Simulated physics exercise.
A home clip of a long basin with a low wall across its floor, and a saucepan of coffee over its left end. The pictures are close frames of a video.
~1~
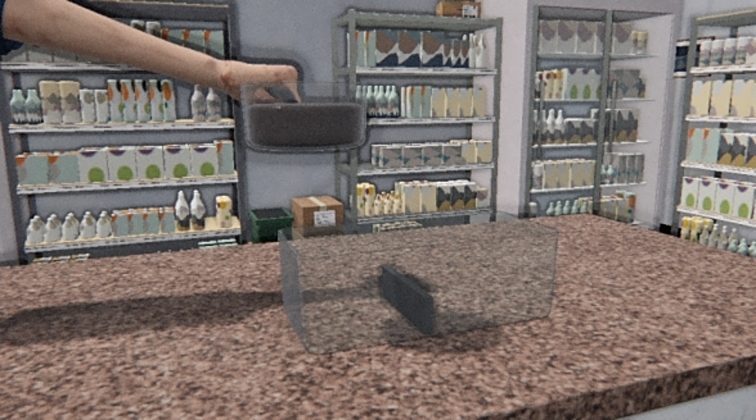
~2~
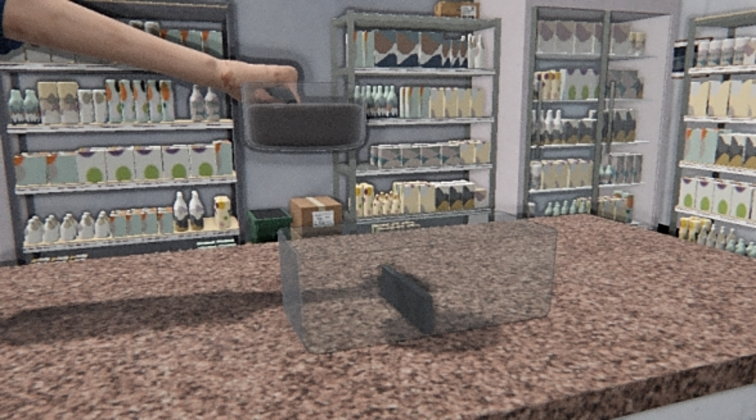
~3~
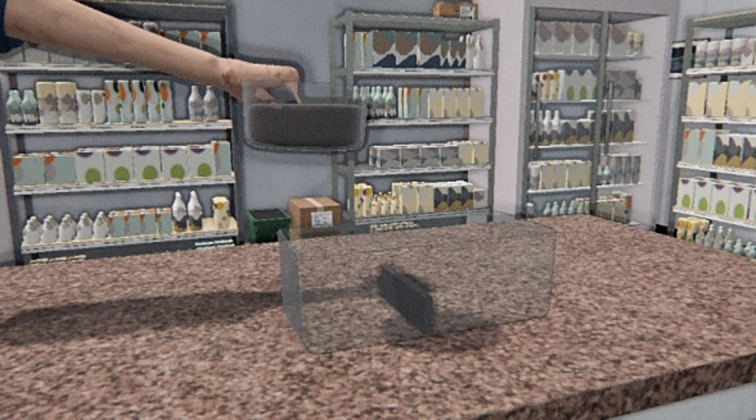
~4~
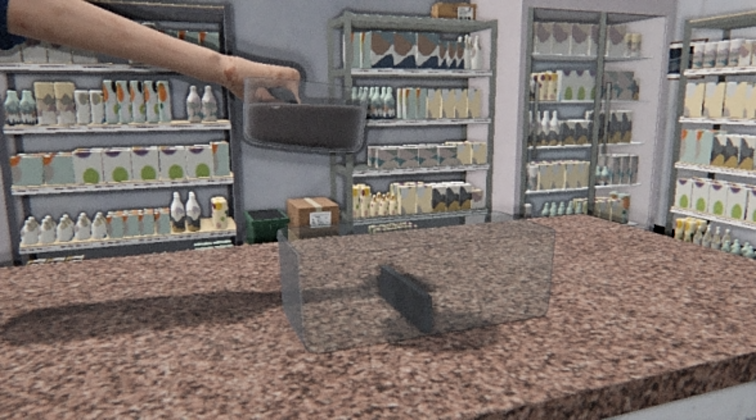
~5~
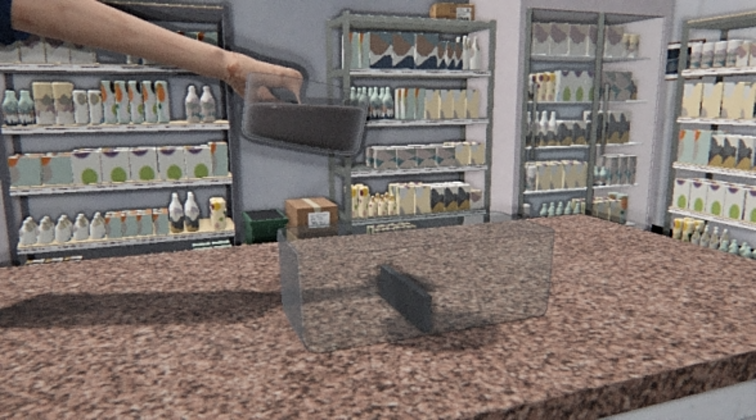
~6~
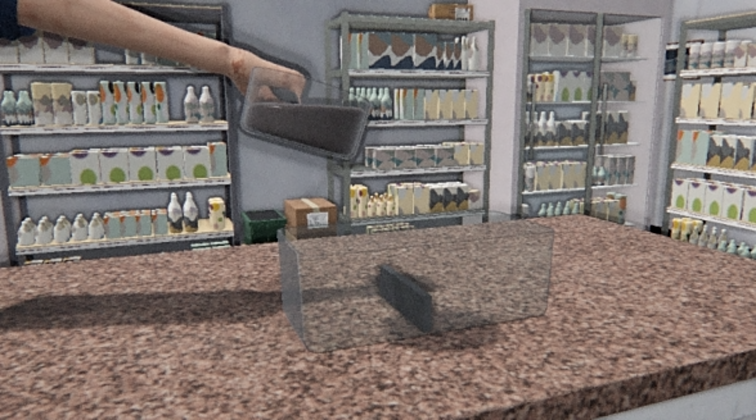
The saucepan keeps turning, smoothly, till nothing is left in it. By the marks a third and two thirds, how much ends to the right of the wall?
In the end between a third and two thirds is right of the wall.
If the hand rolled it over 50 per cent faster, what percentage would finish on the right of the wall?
Some 35 per cent.
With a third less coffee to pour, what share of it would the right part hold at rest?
Close to 25 per cent.
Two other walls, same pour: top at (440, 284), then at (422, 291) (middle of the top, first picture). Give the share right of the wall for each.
The first gives 5 %, the second 25 %.
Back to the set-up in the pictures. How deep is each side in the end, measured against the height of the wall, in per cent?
Near 30 on the left, 20 on the right.
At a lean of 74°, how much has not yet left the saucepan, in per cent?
It comes to 55 per cent or so.
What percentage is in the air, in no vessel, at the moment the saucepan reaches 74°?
Some 40 per cent.
A moment on, the tilt is 74° and 53 per cent is still to pour, 3 is left of the wall and 4 right of it.
Next, the tilt is 96° and 13 per cent is still to pour, 27 is left of the wall and 47 right of it.
Then the tilt is 96° and 3 per cent is still to pour, 46 is left of the wall and 47 right of it.
Later the tilt is 96° and 1 per cent is still to pour, 51 is left of the wall and 47 right of it.
At rest 52 per cent lies left of the wall, 48 right of it and 1 outside.
